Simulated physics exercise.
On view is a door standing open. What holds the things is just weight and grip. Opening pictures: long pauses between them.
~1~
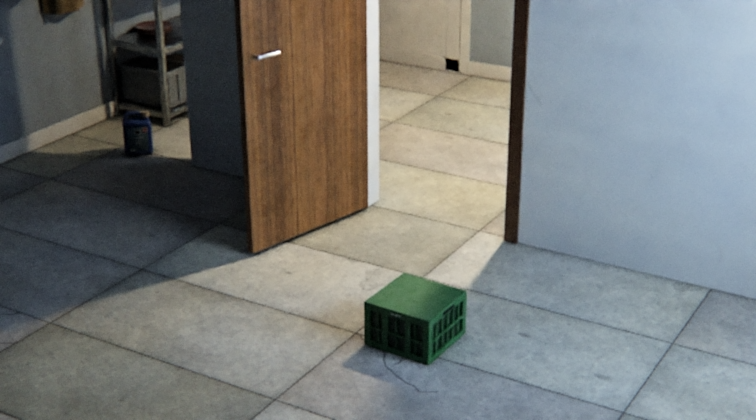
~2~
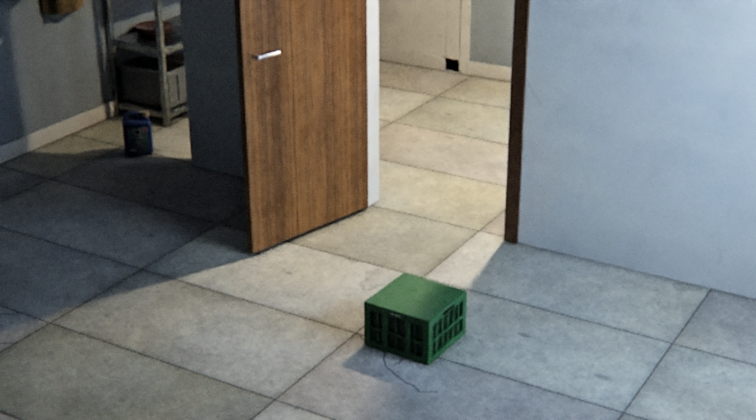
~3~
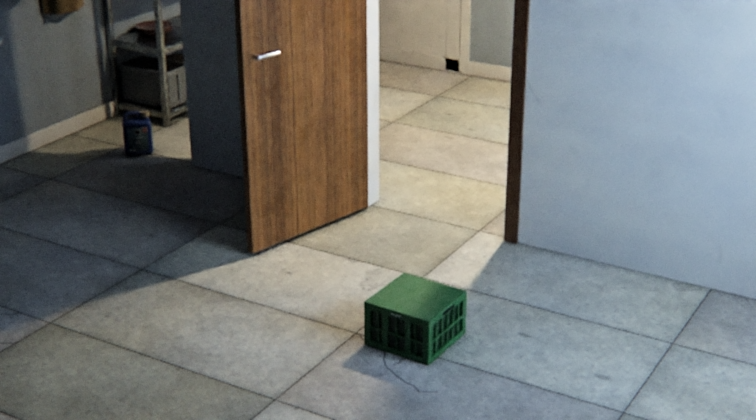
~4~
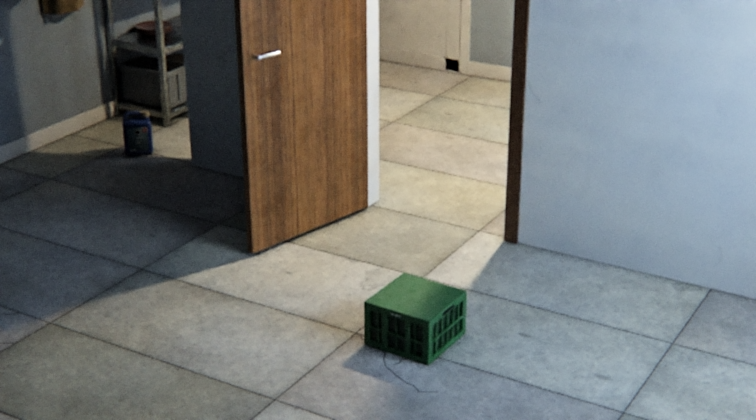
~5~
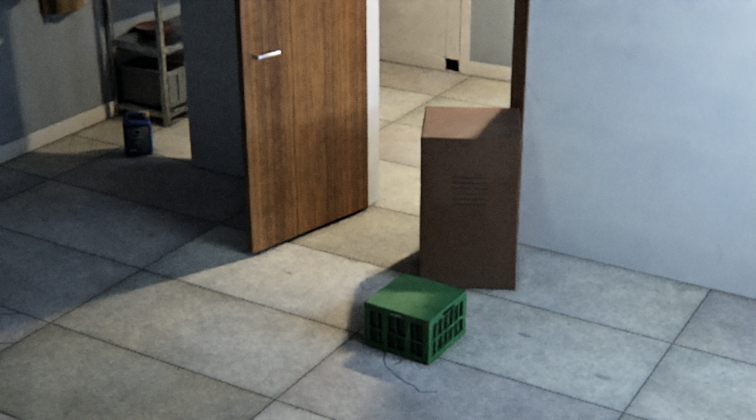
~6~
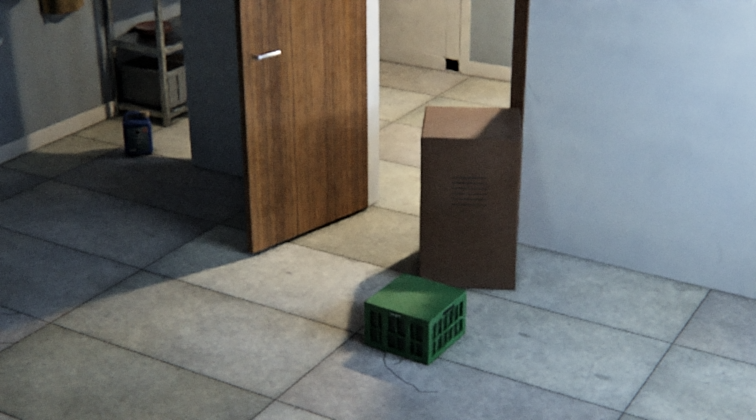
In a dim room with a tiled floor, a wooden door stands wide open and a green crate sits still in front of the doorway; then a tall brown box-like object appears behind the crate, partly blocking the opening.
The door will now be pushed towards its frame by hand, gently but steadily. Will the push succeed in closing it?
No. The door is stopped partway.
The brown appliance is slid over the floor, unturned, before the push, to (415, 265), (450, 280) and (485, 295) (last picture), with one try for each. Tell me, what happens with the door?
Well, first it is halted early, then it is halted early, and lastly it completes its arc.
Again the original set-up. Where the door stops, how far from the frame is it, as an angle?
It stays open at around 40°.
Then, 0.60 s on from there, door at 92°.
Then, 0.90 s on from there, door at 78°.
Then, 1.20 s on from there, door at 62°.
Then, 1.50 s on from there, door at 46°.
In the end, door at 41°; both unmoved. At the end, from the last picture's camera, brown appliance near (471, 197).
